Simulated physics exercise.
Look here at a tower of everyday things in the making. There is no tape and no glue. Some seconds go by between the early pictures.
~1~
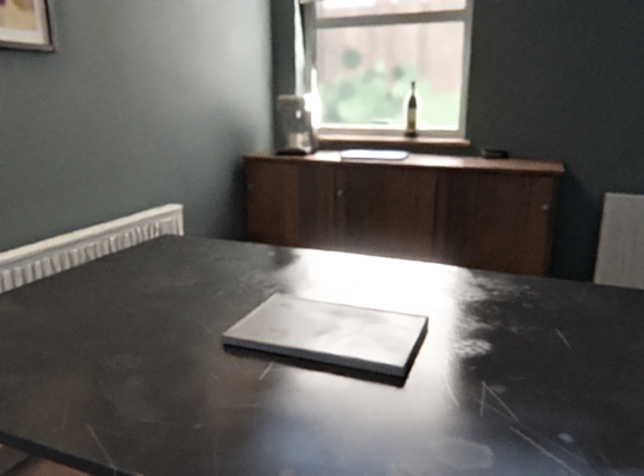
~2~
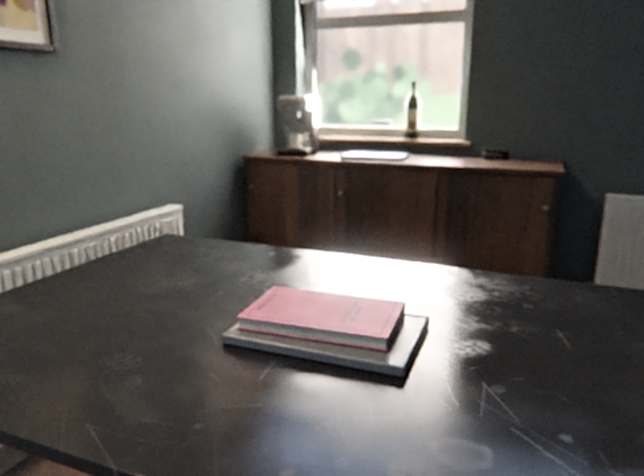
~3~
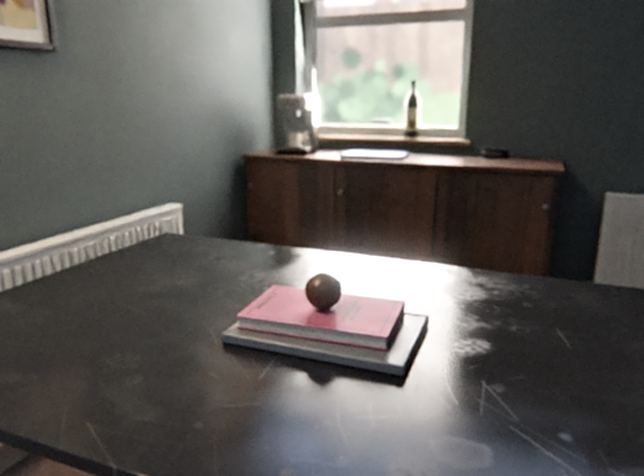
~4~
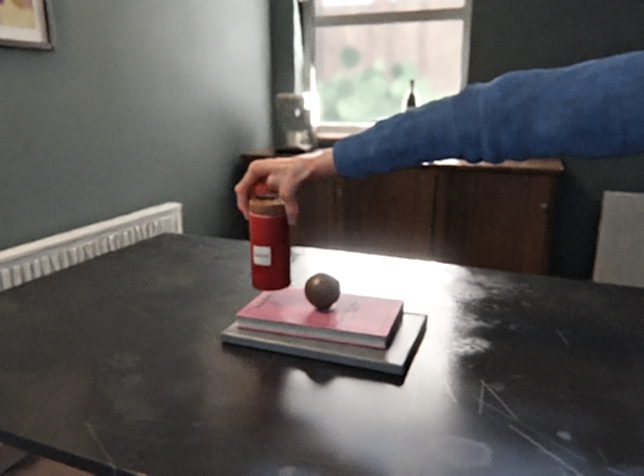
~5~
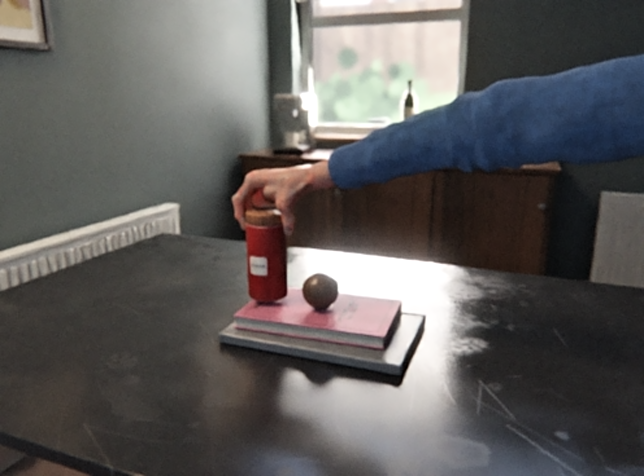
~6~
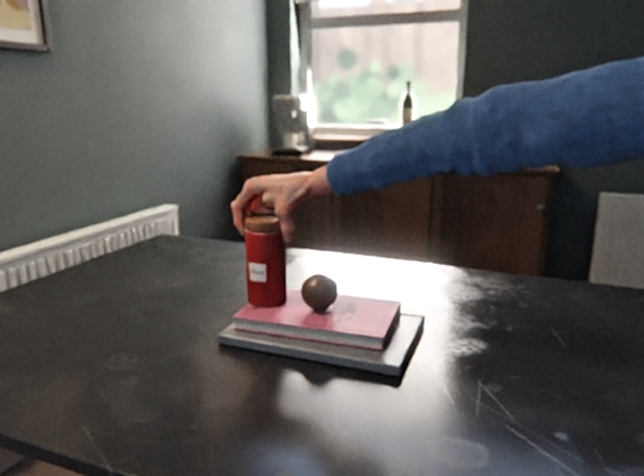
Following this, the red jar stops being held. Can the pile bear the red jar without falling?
Yes, my guess: It stays upright.
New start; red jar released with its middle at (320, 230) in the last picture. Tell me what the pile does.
It collapses.
Then, 0.50 s later than the last frame, all is still.
Then, 1.10 s later than the last frame, red jar resting near (266, 260).
When it is over, all 4 as before. End places, in pixels of the last picture, red jar near (266, 260). The pile keeps its balance.
